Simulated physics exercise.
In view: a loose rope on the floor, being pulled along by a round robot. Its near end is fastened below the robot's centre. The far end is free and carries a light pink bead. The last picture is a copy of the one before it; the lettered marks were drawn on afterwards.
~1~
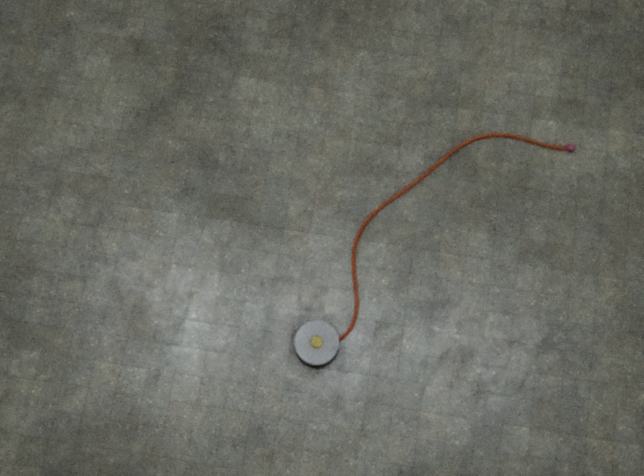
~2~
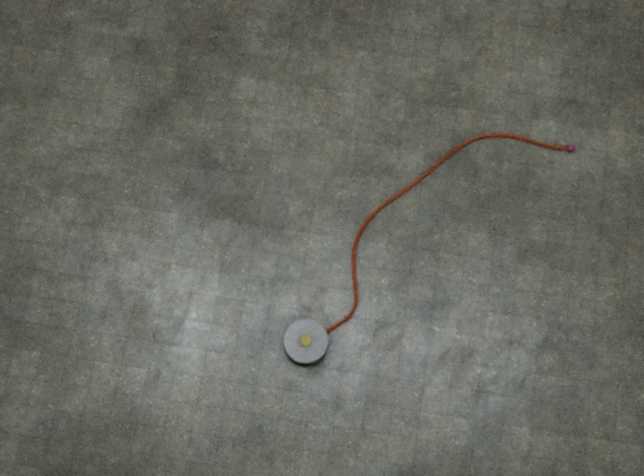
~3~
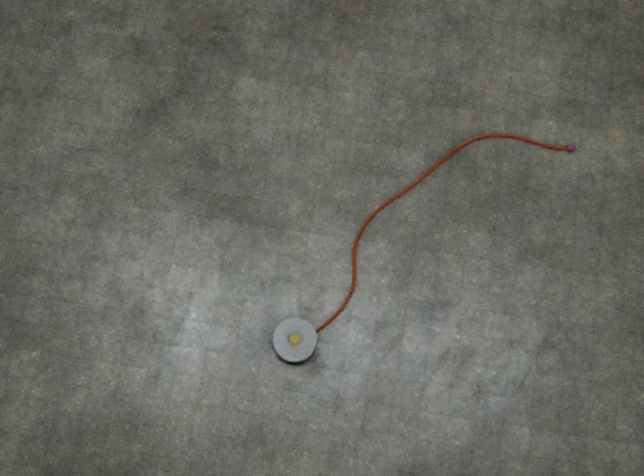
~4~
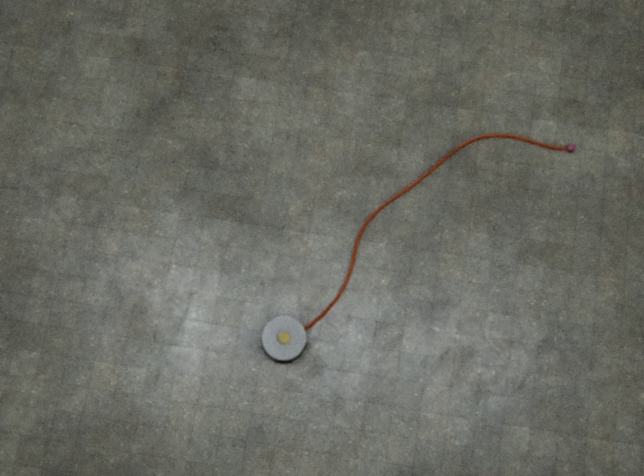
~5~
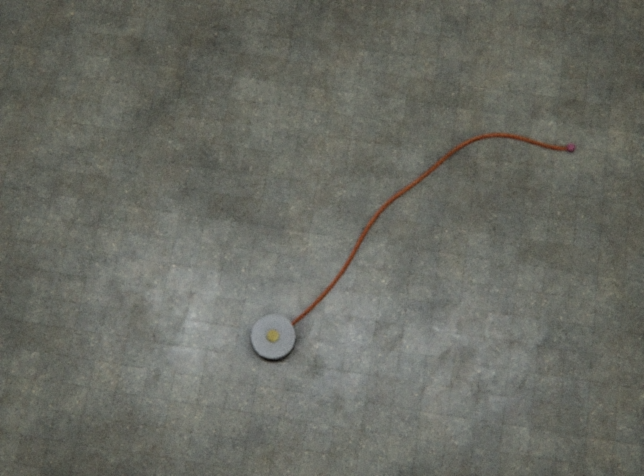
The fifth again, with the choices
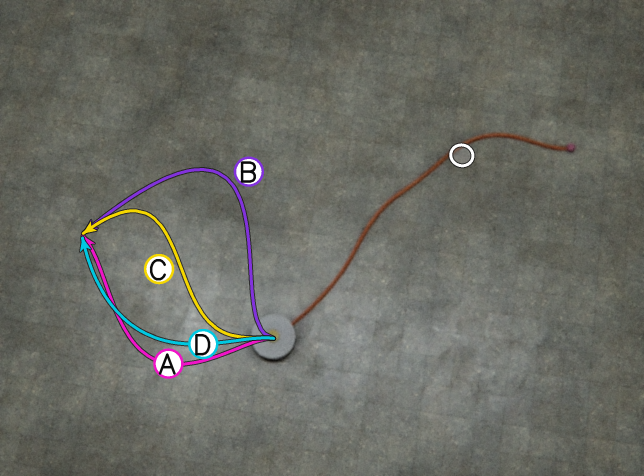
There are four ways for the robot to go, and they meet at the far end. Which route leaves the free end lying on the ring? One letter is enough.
B is the one.
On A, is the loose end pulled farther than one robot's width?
Yes.
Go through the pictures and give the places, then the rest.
In the first picture, free end (571, 147); robot (317, 343).
In the second picture, robot (306, 342); free end (571, 147).
In the third picture, robot (295, 340); free end (571, 147).
In the fourth picture, robot (284, 339); free end (571, 147).
In the fifth picture, robot (273, 337); free end (571, 147).
On the marked copy, A from (274, 338) via (140, 350) to (83, 236); B from (274, 338) via (233, 185) to (84, 232); C from (274, 338) via (179, 262) to (83, 234); D from (274, 338) via (145, 333) to (82, 238); the ring at (462, 155).
Following B. Soon after the start, robot (246, 220), middle of the rope (403, 193), free end (570, 147).
Later, robot (157, 179), middle of the rope (355, 167), free end (542, 144).
In the end, robot (80, 233), middle of the rope (275, 181), free end (462, 153); the free end is on the ring.
As for the rest, A leaves the free end at (454, 186); C leaves the free end at (467, 171); D leaves the free end at (454, 184).
